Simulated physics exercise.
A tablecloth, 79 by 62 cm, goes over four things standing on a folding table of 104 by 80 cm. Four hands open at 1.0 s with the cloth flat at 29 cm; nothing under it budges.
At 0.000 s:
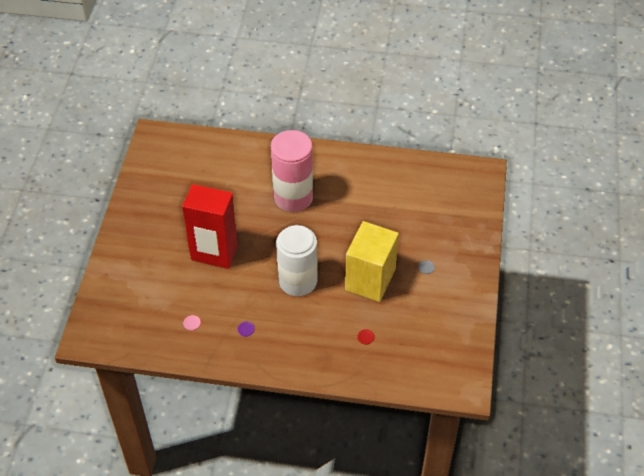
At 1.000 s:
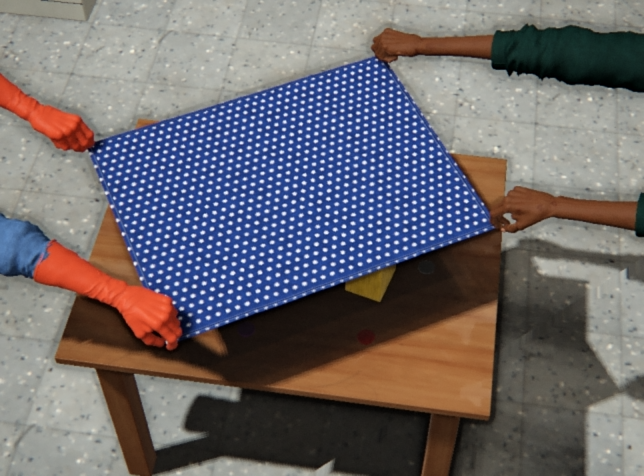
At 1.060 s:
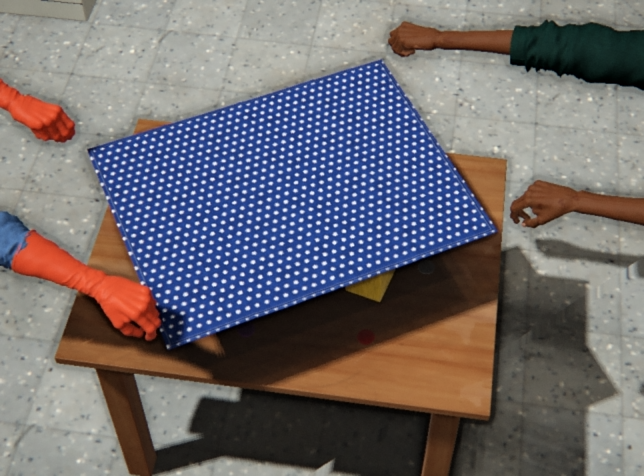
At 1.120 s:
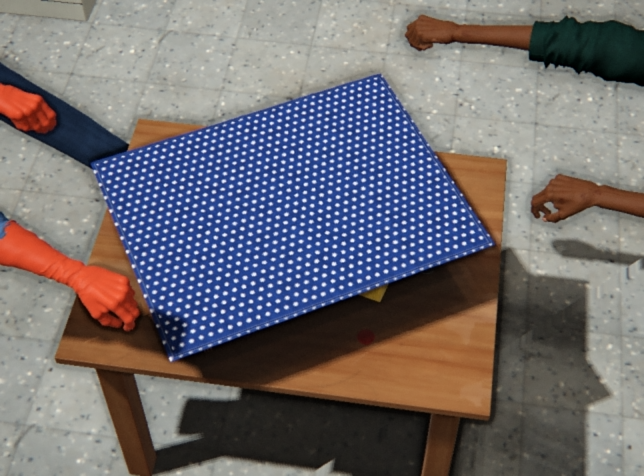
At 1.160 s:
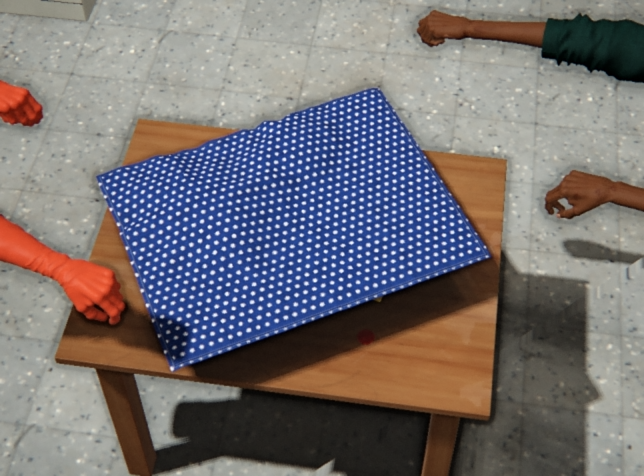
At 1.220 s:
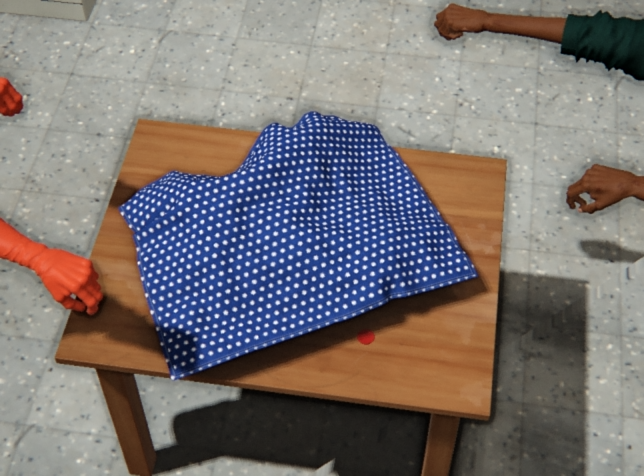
A blue dotted cloth, released by four hands, drops and drapes over objects on a table.
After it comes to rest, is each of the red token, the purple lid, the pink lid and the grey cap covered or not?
The red token stays uncovered, the purple lid vanishes under it, the pink lid gets covered, the grey cap gets covered.
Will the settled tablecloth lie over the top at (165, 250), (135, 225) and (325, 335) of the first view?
In that order: Covered, bare, free.
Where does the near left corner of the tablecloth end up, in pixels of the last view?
Near (185, 349).
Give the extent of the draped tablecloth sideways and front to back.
About 78 cm by 70 cm.
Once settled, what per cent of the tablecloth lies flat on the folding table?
About 15 per cent.
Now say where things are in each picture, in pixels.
In the first frame, red token (366, 337); purple lid (246, 329); pink lid (192, 322); grey cap (426, 267); yellow block (373, 243), 15 cm tall; white bottle (297, 239), 17 cm tall; pink tin (292, 145), 21 cm tall; red carton (207, 199), 22 cm tall.
In the second frame, tablecloth corners (168, 345) (86, 145) (382, 55) (499, 227); highest point 29 cm, lowest 29 cm.
In the third frame, tablecloth corners (169, 350) (87, 150); highest point 27 cm, lowest 27 cm.
In the fourth frame, tablecloth corners (171, 362) (91, 164); highest point 23 cm, lowest 22 cm.
In the fifth frame, tablecloth corners (173, 372) (96, 177); highest point 23 cm, lowest 17 cm.
In the sixth frame, tablecloth corners (173, 381) (122, 207) (358, 125) (478, 277); highest point 24 cm, lowest 6 cm.
By 1.4 s, 10 % of it is down, spanning 76 by 70 cm, above purple lid, pink lid, grey cap.
By 1.6 s, 15 % of it is down, spanning 80 by 70 cm, above purple lid, pink lid, grey cap.
By 1.7 s, 15 % of it is down, spanning 77 by 70 cm, above purple lid, pink lid, grey cap.
By 1.9 s, 15 % of it is down, spanning 77 by 70 cm, above purple lid, pink lid, grey cap.
By 2.7 s, 15 % of it is down, spanning 77 by 70 cm, above purple lid, pink lid, grey cap.
